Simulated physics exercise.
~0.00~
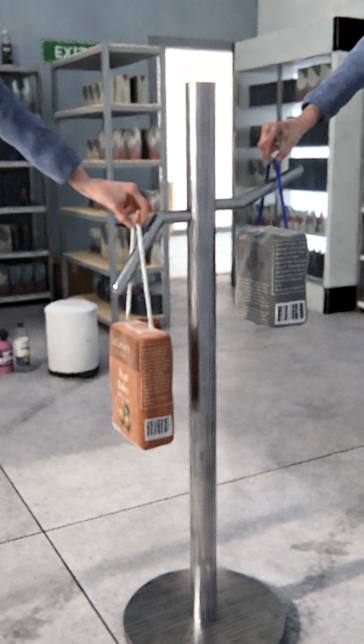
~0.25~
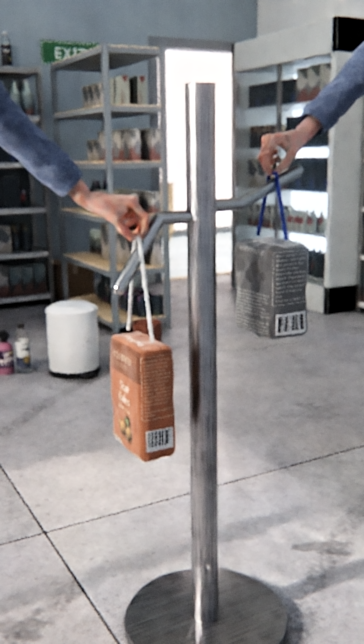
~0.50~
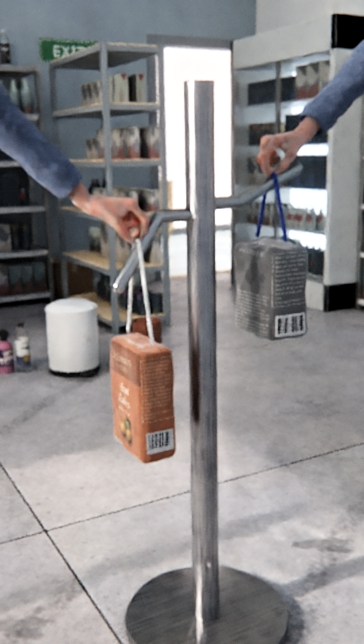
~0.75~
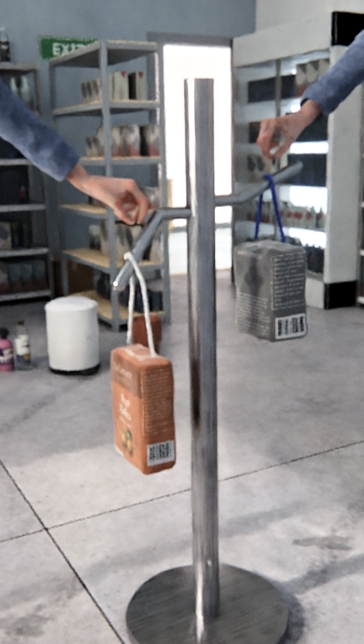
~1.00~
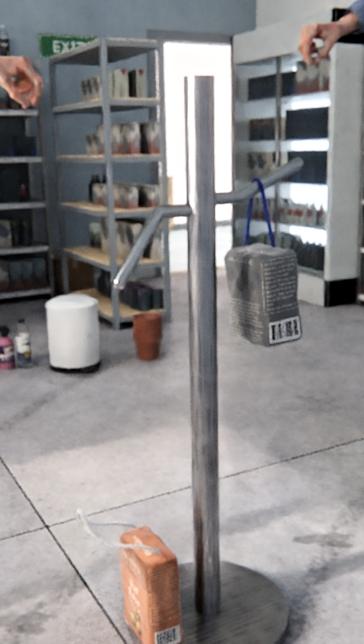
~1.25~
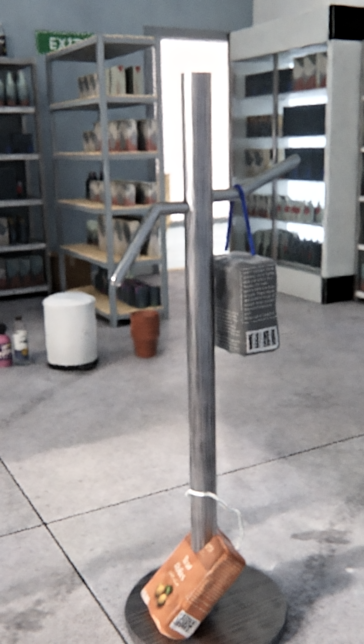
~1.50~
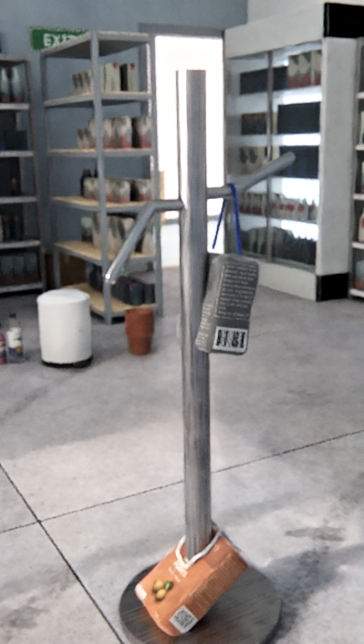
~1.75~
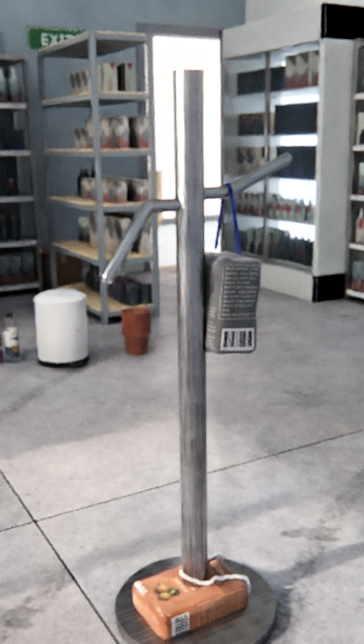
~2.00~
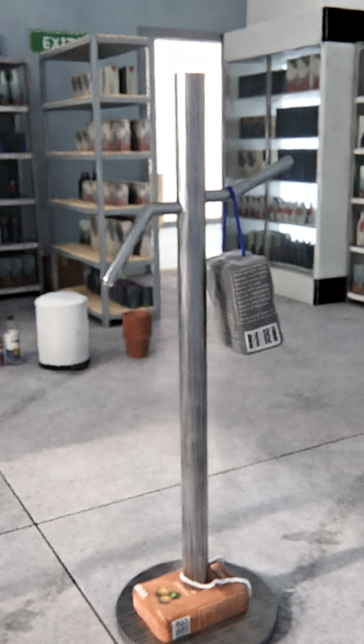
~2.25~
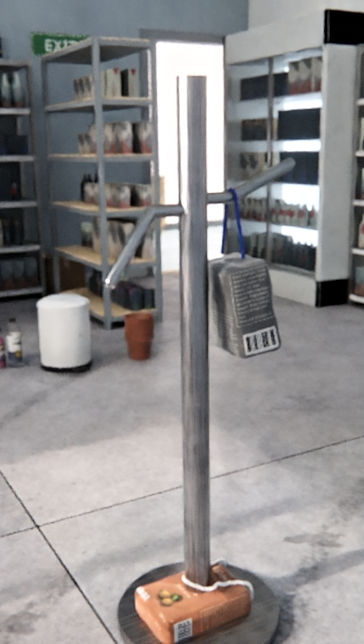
The clip opens on a metal stand in a shop-like room, with two hands holding an orange sack by its white loop on the left and a grey sack by its blue loop on the right. The hands lower the sacks onto the sloping rods, then let go and draw back. The orange sack slips off the downward-slanting left peg and drops to the base, where it leans against the pole before tipping onto its side. Meanwhile the grey sack slides inward along the right peg and swings near the pole. It ends still hanging there, slightly tilted, while the orange sack lies below.
